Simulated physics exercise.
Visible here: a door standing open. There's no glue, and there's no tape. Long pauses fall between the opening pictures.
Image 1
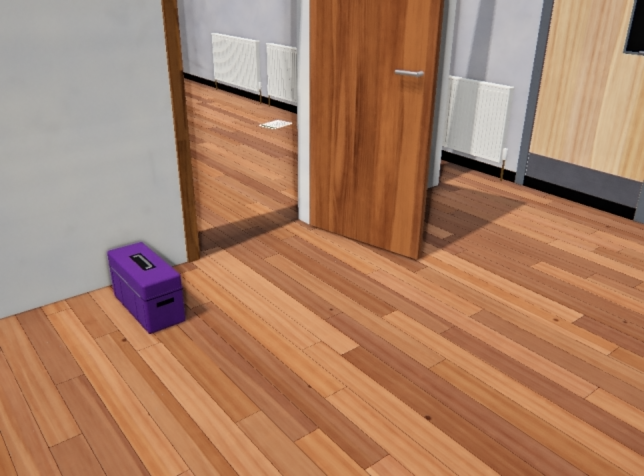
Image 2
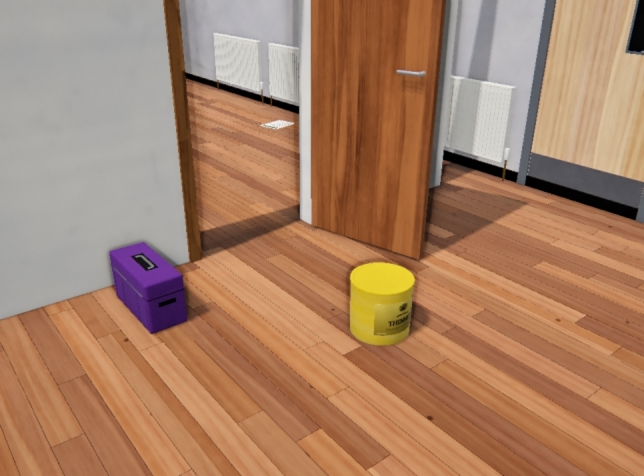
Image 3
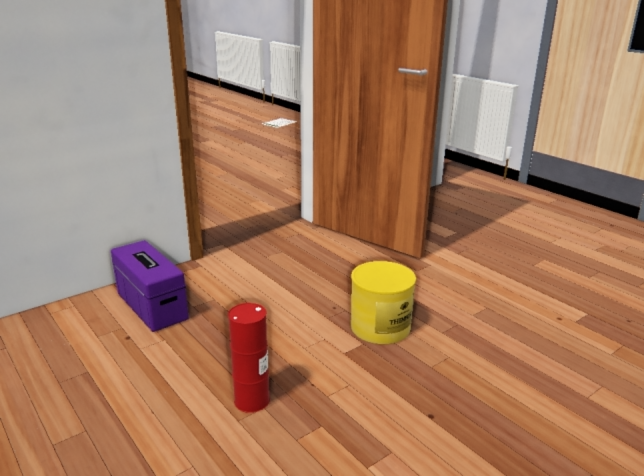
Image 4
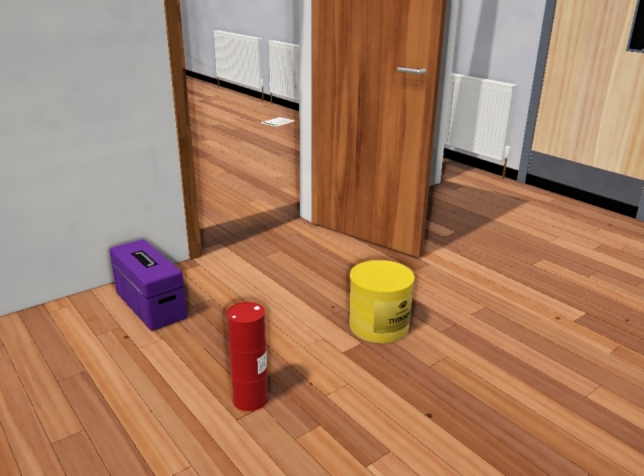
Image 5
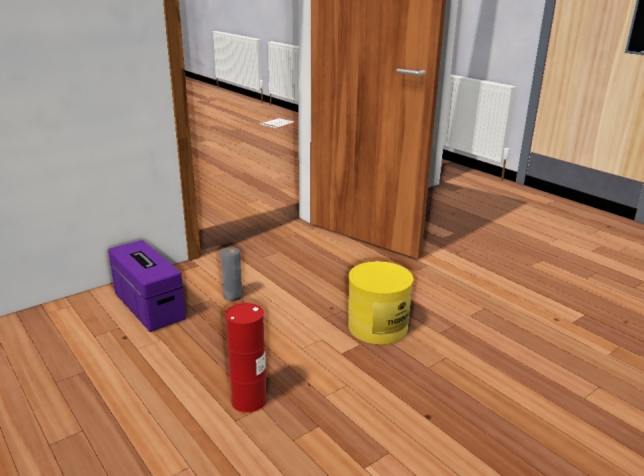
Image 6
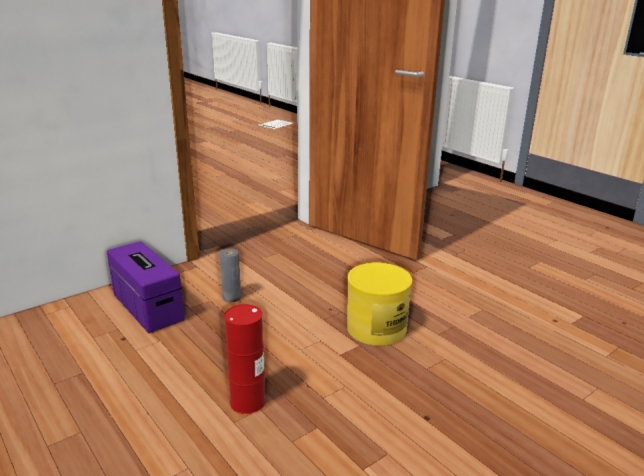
A purple toolbox sits against a pale wall at the left of a wood-floored room, seen from above at an angle, with a brown door standing wide open behind and white radiators beyond. A yellow pail appears right of centre, then a red canister nearer the viewer, and later a small grey roll beside the toolbox. Each object stays still once present, the door never moves, and the view shifts only very slightly.
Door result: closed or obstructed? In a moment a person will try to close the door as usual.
Closed.
Then, 0.70 s after the last picture, door at 73°.
Then, 1.20 s after the last picture, door at 27°.
At rest, door at 0°; all 4 in place. Seen from the same camera at the end, grey roll near (231, 276).
